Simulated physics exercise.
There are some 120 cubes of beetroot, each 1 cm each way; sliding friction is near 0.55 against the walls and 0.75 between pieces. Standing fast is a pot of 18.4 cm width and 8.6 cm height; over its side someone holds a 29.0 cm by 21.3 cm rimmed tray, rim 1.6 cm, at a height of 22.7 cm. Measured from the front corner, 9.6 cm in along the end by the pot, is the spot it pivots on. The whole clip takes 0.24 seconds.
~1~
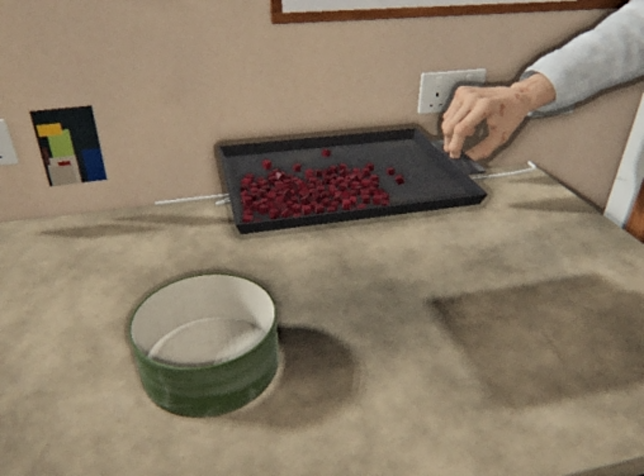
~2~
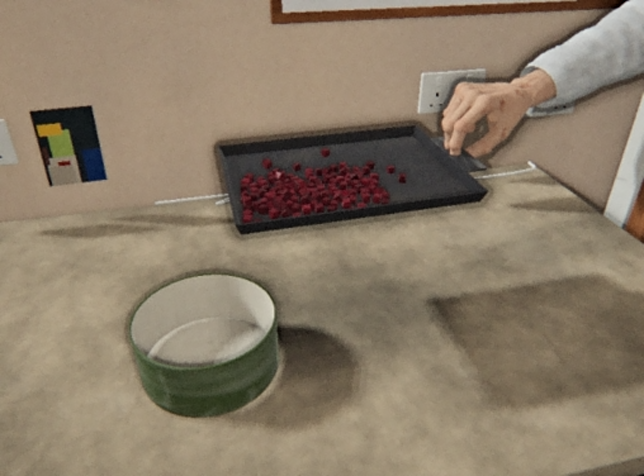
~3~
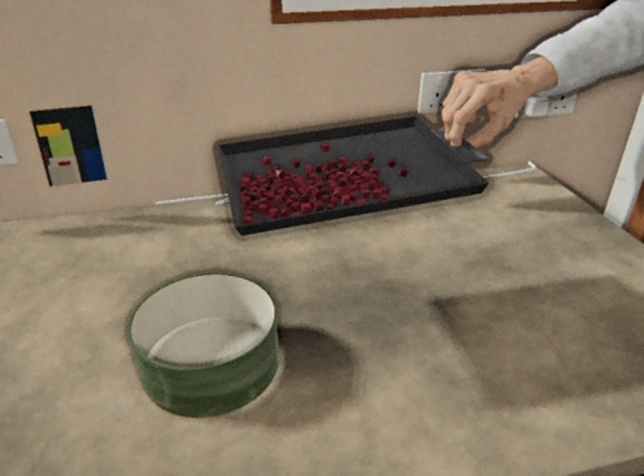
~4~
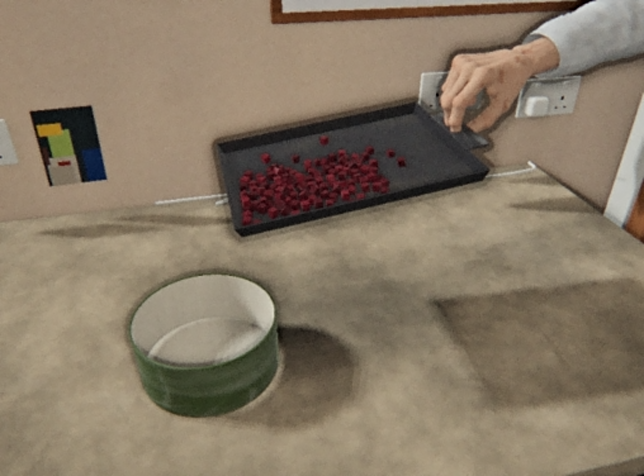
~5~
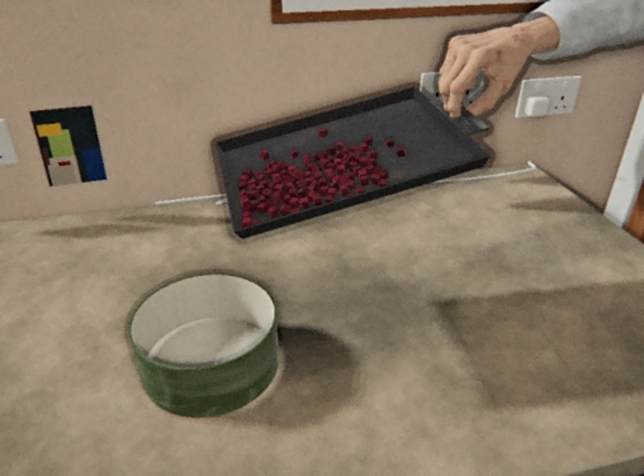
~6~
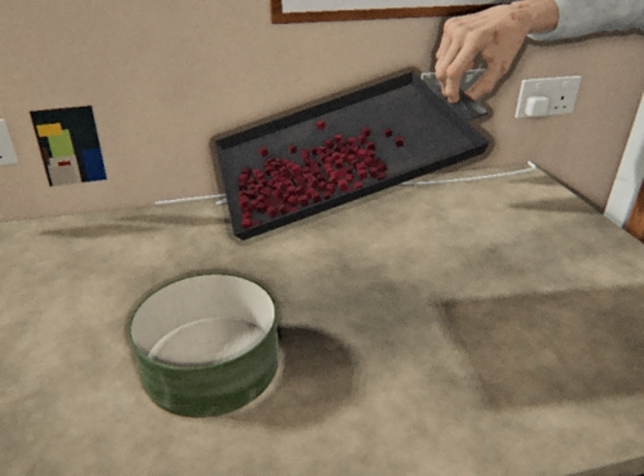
A hand slowly raises the right end of a dark tray holding small red pieces.
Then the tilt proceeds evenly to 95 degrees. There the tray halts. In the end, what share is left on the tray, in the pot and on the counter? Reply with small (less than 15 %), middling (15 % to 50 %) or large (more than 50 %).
Tray - small, pot - large, counter - small.
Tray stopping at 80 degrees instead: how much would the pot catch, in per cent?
90 percent.
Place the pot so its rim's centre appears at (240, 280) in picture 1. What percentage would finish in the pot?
About 35 per cent.
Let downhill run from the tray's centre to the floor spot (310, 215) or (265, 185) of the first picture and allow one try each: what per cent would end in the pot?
That would be close to 60 per cent, then close to 70 per cent.
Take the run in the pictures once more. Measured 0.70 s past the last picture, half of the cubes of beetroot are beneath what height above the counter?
About 24 cm.
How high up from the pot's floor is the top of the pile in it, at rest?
Roughly 2.0 cm.
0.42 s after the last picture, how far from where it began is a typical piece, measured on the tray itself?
4 cm.
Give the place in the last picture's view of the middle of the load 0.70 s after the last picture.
My estimate is roughly (243, 201).
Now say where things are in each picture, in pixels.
The first picture shows tray tilt 0 degrees, front corners at (240, 222) and (482, 192); middle of the pieces at (313, 193); pot at (204, 316).
The second picture shows tray tilt 1 degrees, front corners at (240, 222) and (482, 190); middle of the pieces at (313, 193).
The third picture shows tray tilt 4 degrees, front corners at (240, 223) and (483, 181), lowest corner left front; middle of the pieces at (312, 190).
The fourth picture shows tray tilt 8 degrees, front corners at (239, 225) and (484, 169), lowest corner left front; middle of the pieces at (311, 186).
The fifth picture shows tray tilt 12 degrees, front corners at (239, 227) and (483, 155), lowest corner left front; middle of the pieces at (310, 182).
The sixth picture shows tray tilt 16 degrees, front corners at (238, 230) and (482, 141), lowest corner left front; middle of the pieces at (309, 178); pot at (204, 316).
Then, 0.42 s after the last picture, tilt 54 degrees; the tray holds 100 %, the pot 0 %.
Then, 0.70 s after the last picture, tilt 79 degrees; the tray holds 75 %, the pot 15 %.
Then, 1.09 s after the last picture, tilt 95 degrees; the tray holds 5 %, the pot 75 %.
In the end, tray 0 %, pot 95 %, counter 5 %.
